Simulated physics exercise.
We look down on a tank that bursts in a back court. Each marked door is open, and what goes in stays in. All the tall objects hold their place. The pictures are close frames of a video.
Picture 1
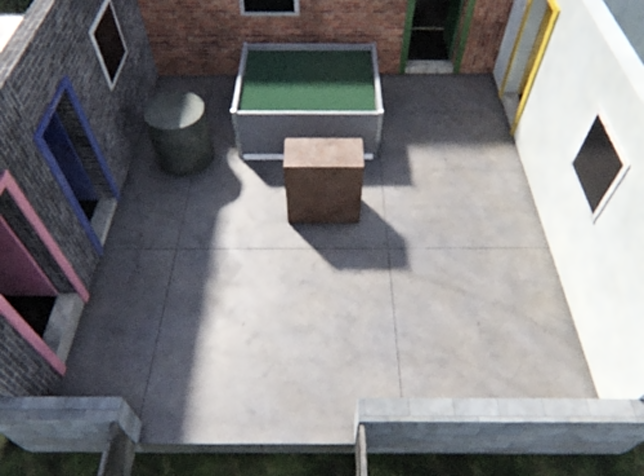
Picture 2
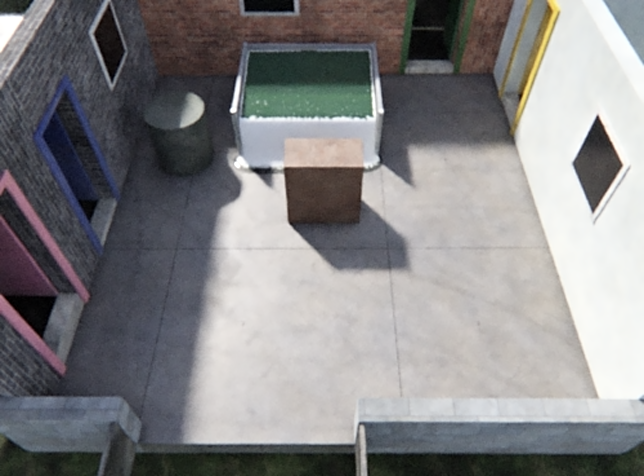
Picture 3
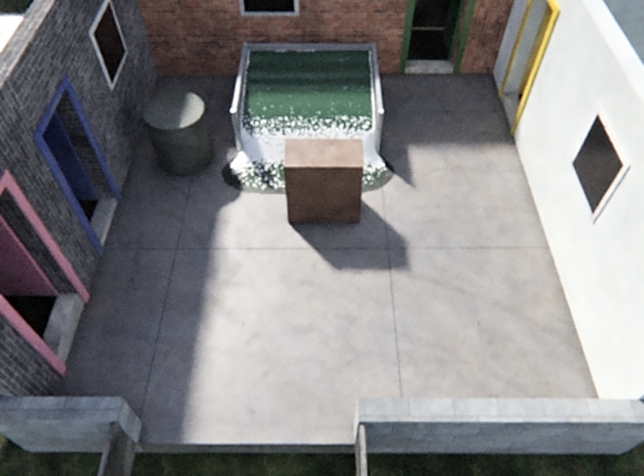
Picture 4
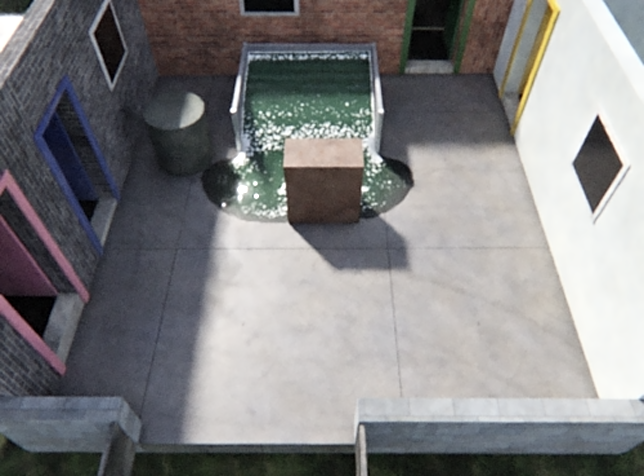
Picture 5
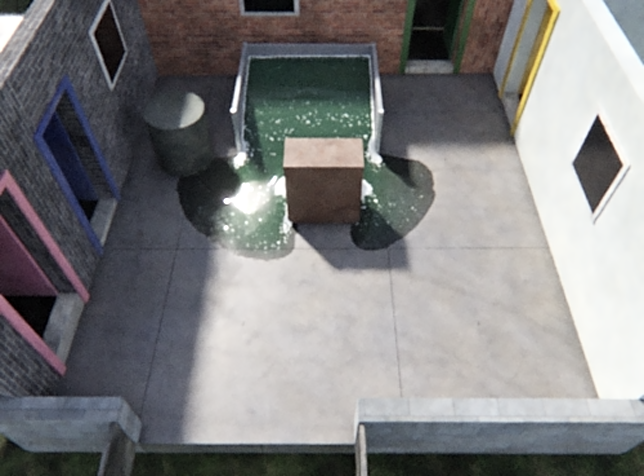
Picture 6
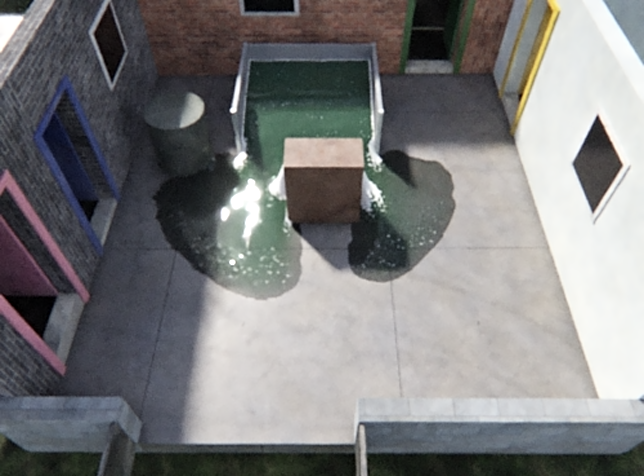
In a back court walled by brick and white plaster, a tank of green water stands whole behind a brown block. Its front gives way and foamy water pours out, strikes the block and splits around both sides, spreading over the paving in two dark, widening lobes, the left one larger.
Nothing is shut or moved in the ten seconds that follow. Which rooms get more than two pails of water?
The green door stays under that; the pink door stays under that; the blue door takes more than that; the yellow door stays under that.
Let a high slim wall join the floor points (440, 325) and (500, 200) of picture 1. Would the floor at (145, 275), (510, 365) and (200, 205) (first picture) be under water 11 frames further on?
In that order: Flooded, free of water, flooded.
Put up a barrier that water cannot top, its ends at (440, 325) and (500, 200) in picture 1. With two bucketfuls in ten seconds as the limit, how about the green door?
One by one: Green is under.
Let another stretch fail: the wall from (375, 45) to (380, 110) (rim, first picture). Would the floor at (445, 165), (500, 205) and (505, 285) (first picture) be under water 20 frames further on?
In that order: Covered, covered, covered.
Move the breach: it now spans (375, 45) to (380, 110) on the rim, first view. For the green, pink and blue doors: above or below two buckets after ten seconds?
My reading: The green door goes over; the pink door is under; the blue door takes less.
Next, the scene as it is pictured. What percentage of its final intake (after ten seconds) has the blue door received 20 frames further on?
Close to 85 %.
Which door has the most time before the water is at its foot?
The green one.
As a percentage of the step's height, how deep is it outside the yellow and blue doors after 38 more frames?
In turn 20 and 100 per cent.
A moment on, water covers 50 % of the floor; the green door not reached, the pink door not reached, the blue door wet at the sill, nothing in, the yellow door not reached.
Next, water covers 70 % of the floor; the green door not reached, the pink door wet at the sill, nothing in, the blue door over two buckets in, the yellow door not reached.
Then, water covers 70 % of the floor; the green door not reached, the pink door wet at the sill, nothing in, the blue door far over two buckets in, the yellow door wet at the sill, nothing in.
Later, water covers 90 % of the floor; the green door wet at the sill, nothing in, the pink door wet at the sill, nothing in, the blue door far over two buckets in, the yellow door wet at the sill, nothing in.
In the end, water covers 100 % of the floor; the green door wet at the sill, nothing in, the pink door wet at the sill, nothing in, the blue door far over two buckets in, the yellow door wet at the sill, nothing in.
